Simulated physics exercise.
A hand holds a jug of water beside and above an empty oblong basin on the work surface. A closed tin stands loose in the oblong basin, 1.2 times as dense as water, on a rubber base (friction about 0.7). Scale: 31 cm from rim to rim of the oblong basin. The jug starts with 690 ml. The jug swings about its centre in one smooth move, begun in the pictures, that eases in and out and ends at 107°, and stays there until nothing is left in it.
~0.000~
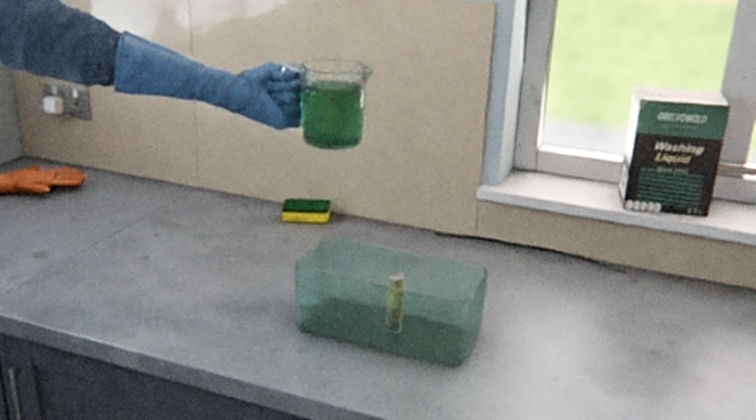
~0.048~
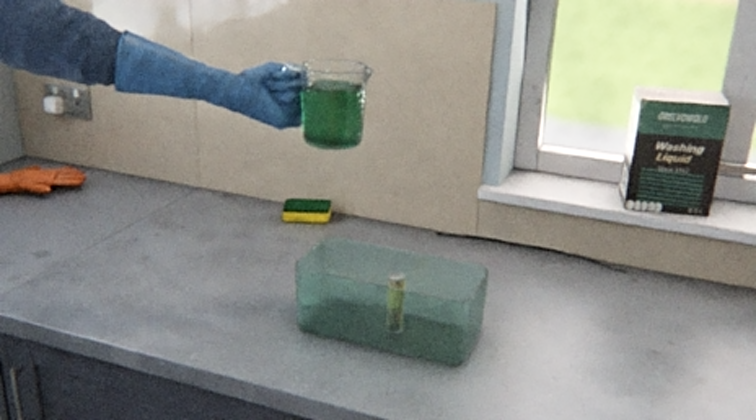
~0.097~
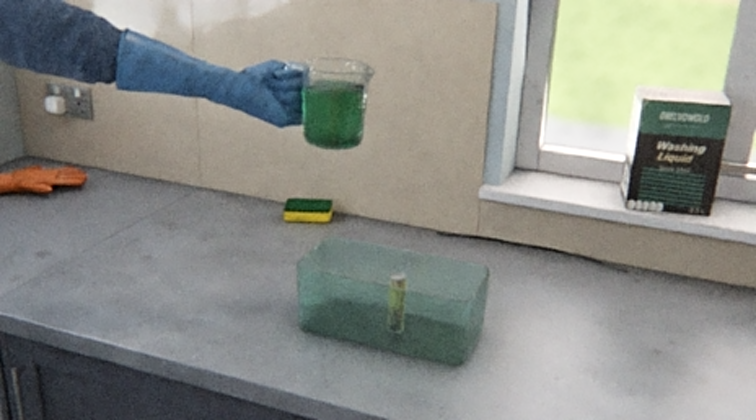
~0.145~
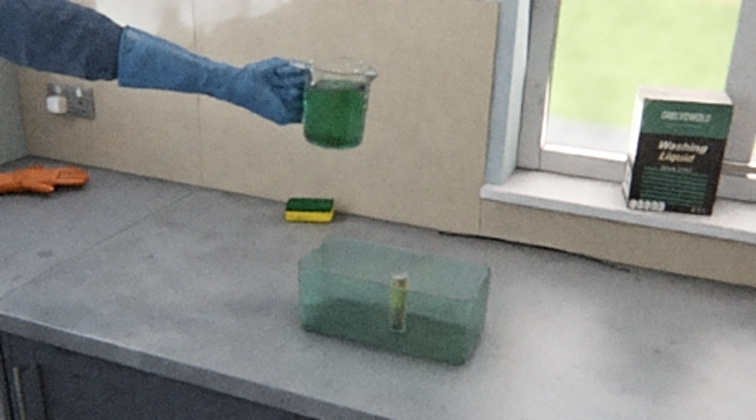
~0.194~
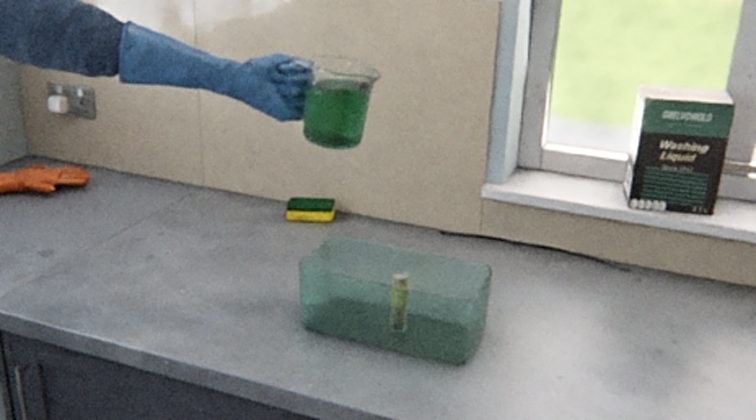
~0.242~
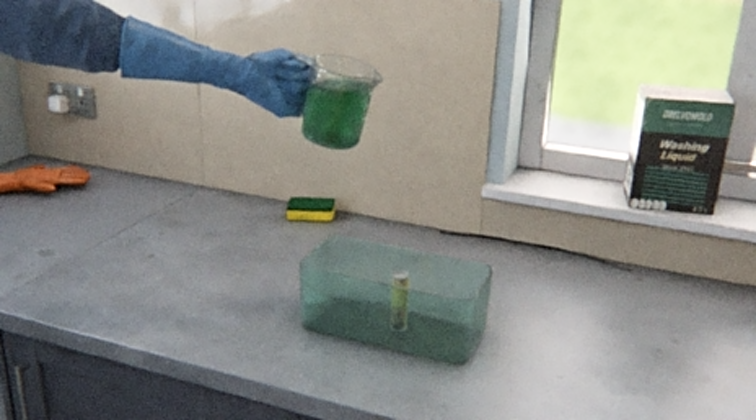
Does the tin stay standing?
It stays up.
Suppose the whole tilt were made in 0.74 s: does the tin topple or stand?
The tin remains upright.
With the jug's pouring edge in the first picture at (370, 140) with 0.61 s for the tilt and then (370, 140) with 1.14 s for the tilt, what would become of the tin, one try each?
First it falls; then it falls.
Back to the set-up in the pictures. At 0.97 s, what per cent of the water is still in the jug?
Near 30 in a hundred.
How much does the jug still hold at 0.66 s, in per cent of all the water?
Near 88 in a hundred.
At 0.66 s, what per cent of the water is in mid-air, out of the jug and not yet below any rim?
Some 12 per cent.
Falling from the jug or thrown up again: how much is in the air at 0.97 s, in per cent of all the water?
Some 40 per cent.
After 0.66 s the tilt is 67° and 88 per cent is still to pour; the tin stands where it began.
After 0.97 s the tilt is 101° and 31 per cent is still to pour; the tin stands where it began.
After 1.29 s the tilt is 107° and 2 per cent is still to pour; the tin stands where it began.
After 1.64 s the tilt is 107° and 0 per cent is still to pour; the tin stands where it began.
In the end the tin stands where it began.
